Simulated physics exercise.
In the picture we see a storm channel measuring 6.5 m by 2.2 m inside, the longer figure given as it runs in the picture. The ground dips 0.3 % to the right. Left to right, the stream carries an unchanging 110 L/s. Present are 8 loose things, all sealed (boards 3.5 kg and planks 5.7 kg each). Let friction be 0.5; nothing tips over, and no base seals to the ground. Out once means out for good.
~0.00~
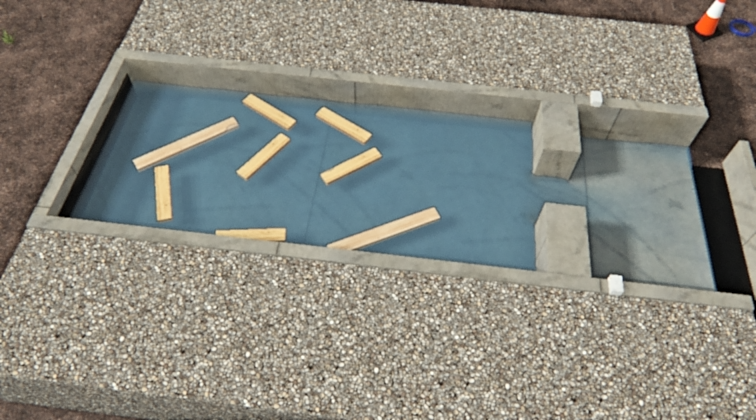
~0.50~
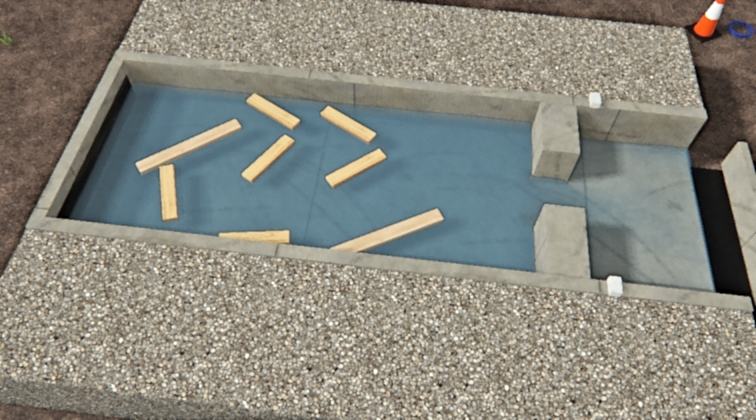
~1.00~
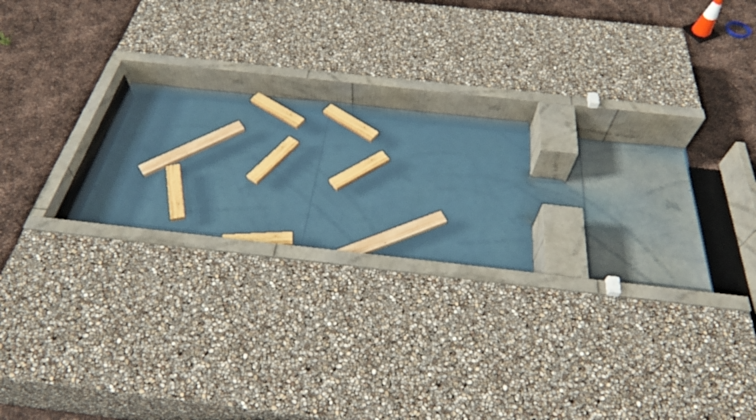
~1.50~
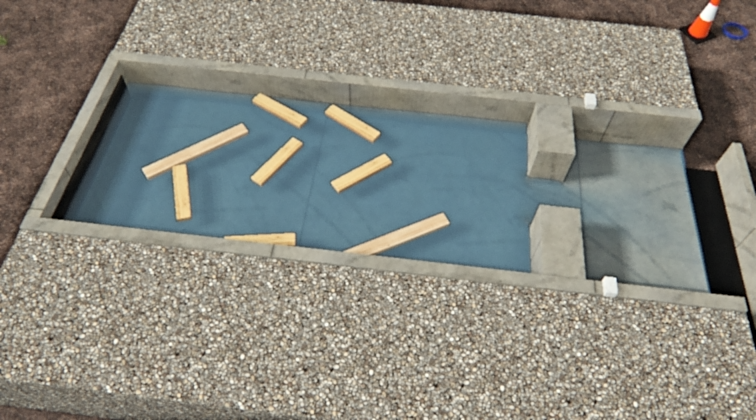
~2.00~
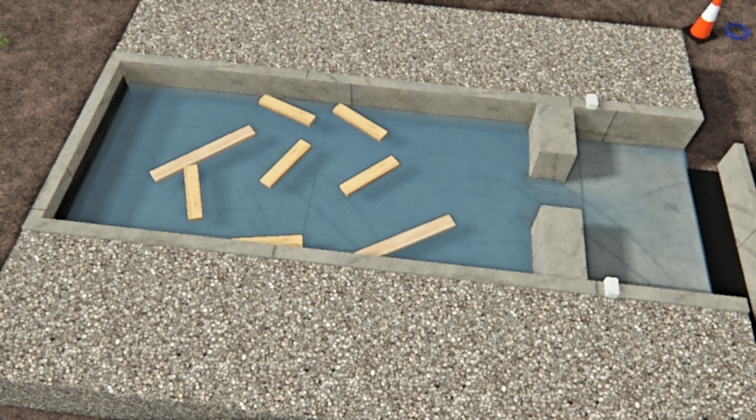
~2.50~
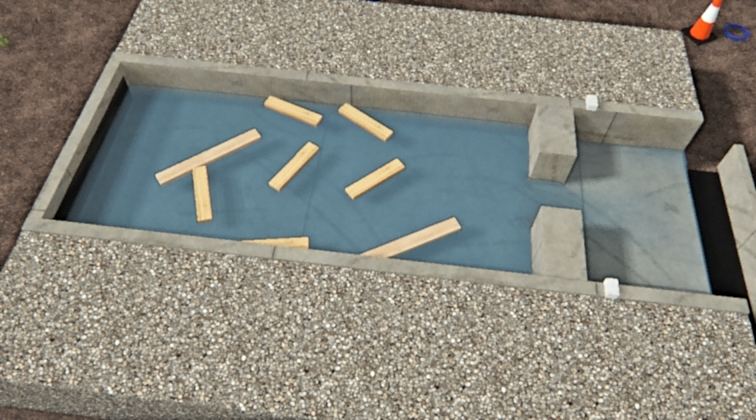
The footage shows several pale wooden pieces floating on bluish water in a concrete channel bordered by gravel. They drift slowly a short way to the right, some turning slightly, while the concrete blocks near the right end stay still.
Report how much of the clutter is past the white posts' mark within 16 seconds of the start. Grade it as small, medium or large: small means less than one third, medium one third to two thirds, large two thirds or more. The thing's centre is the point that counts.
I would call it medium.
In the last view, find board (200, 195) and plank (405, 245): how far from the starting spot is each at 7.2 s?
Answer, in order asked: 150 cm, 100 cm.
After 3.5 s 0 of 8 are over the mark; 8 afloat.
After 7.2 s 0 of 8 are over the mark; 8 afloat.
After 12.0 s 2 of 8 are over the mark; 6 afloat.
After 16.0 s 4 of 8 are over the mark; 4 afloat.
